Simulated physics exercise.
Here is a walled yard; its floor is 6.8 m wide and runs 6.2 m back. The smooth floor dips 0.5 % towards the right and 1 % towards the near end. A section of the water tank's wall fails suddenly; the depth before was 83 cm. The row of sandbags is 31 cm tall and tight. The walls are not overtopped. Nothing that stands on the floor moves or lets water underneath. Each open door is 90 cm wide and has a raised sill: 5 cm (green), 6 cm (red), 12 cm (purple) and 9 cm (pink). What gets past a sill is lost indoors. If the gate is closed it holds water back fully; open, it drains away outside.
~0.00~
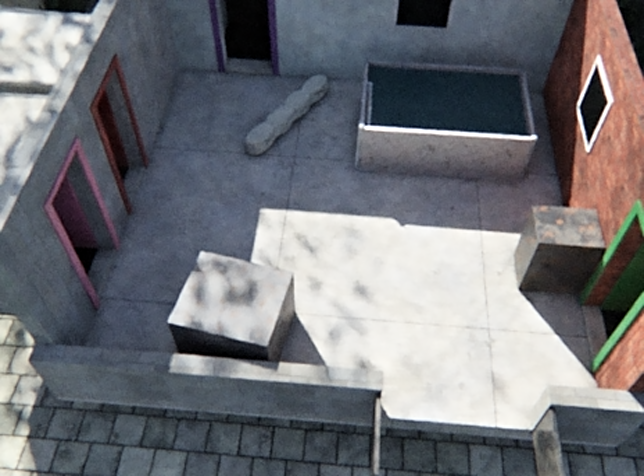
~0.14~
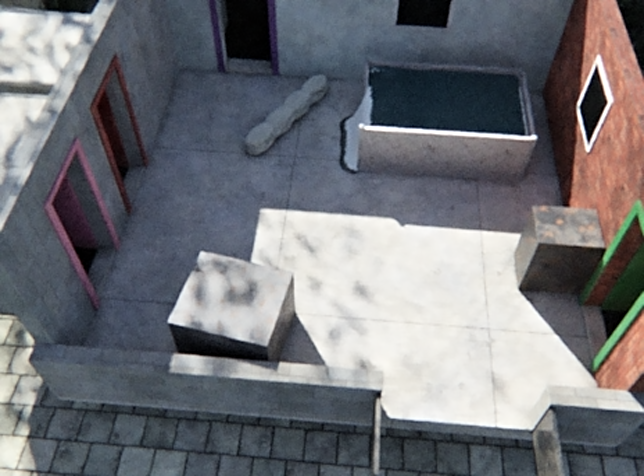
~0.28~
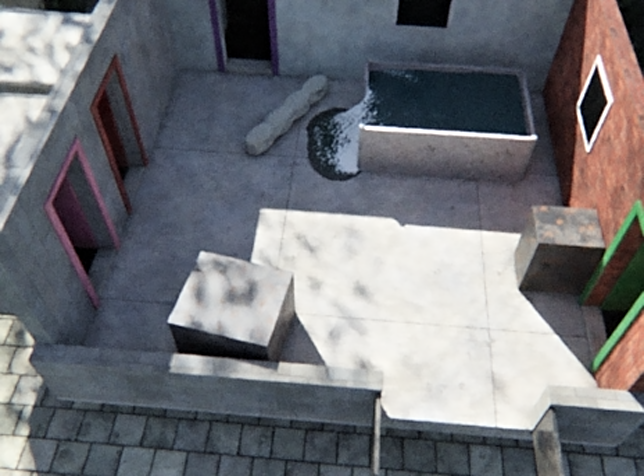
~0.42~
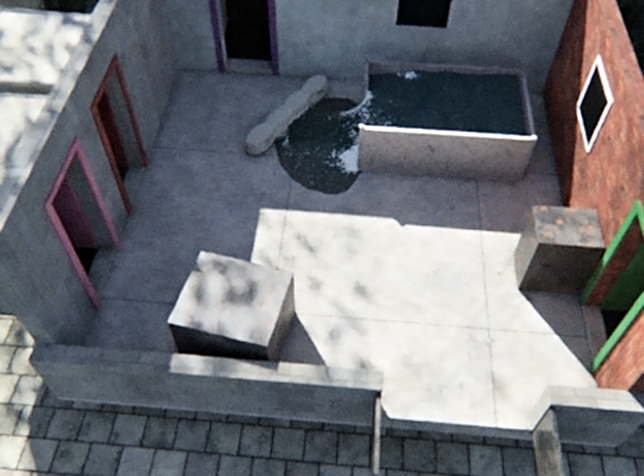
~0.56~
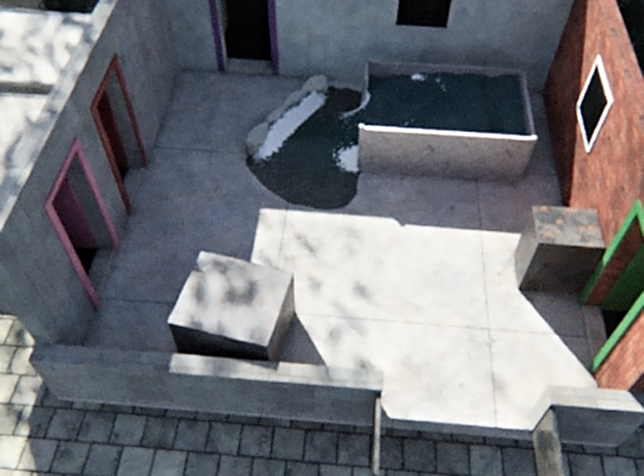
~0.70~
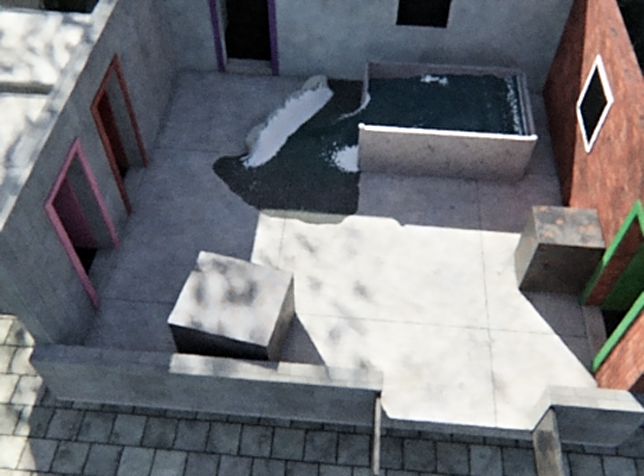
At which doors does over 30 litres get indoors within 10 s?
Within that time: At the green door it passes the limit; at the red door it goes over the limit; at the purple door it keeps below the limit; at the pink door it goes over the limit.
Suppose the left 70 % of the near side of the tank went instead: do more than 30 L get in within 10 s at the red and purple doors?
Against that limit: Red below, purple below.
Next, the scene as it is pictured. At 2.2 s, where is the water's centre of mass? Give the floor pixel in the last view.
Near (346, 159).
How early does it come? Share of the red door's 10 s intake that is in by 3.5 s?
Some 60 per cent by then.
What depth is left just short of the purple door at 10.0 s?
About 10.0 cm.
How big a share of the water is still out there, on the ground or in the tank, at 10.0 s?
About 80 per cent.
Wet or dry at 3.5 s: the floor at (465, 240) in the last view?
It is dry.
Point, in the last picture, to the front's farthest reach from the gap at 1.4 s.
At about (121, 240).
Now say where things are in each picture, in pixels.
The water tank at (445, 101) is whole and still, 83 cm deep, in the first frame.
The front is at (352, 119), 0.7 m from the gap at (363, 132); 0.3 m2 of floor is under water; 83 cm left at the back of the water tank, in the second frame.
Water pours out at (363, 133) and has run 1.0 m, to (314, 123); typically 13 cm deep outside, 83 cm at the water tank's back, in the third frame.
Water pours out at (363, 135) and has run 1.4 m, to (280, 140); typically 11 cm deep outside, 83 cm at the water tank's back, in the fourth frame.
Water pours out at (363, 134) and has run 1.9 m, to (253, 167); typically 10 cm deep outside, 82 cm at the water tank's back, in the fifth frame.
The front is at (219, 170), 2.5 m from the gap at (363, 134); 4.2 m2 of floor is under water; 74 cm left at the back of the water tank, in the sixth frame.
After 1.4 s water covers 30 % of the floor and is deepest (50 cm) near (296, 127); green door not reached, red door 7 cm at the sill, 4 L in, purple door not reached, pink door not reached.
After 2.2 s water covers 50 % of the floor and is deepest (52 cm) near (75, 372); green door not reached, red door 12 cm at the sill, 45 L in, purple door 7 cm at the sill, 0 L in, pink door 18 cm at the sill, 17 L in.
After 3.5 s water covers 55 % of the floor and is deepest (42 cm) near (198, 382); green door not reached, red door 13 cm at the sill, 126 L in, purple door 4 cm at the sill, 0 L in, pink door 17 cm at the sill, 60 L in.
After 6.0 s water covers 80 % of the floor and is deepest (22 cm) near (130, 376); green door 13 cm at the sill, 14 L in, red door 12 cm at the sill, 164 L in, purple door 3 cm at the sill, 0 L in, pink door 19 cm at the sill, 190 L in.
After 10.0 s water covers 95 % of the floor and is deepest (16 cm) near (300, 99); green door 11 cm at the sill, 71 L in, red door 7 cm at the sill, 204 L in, purple door 10 cm at the sill, 0 L in, pink door 10 cm at the sill, 248 L in.
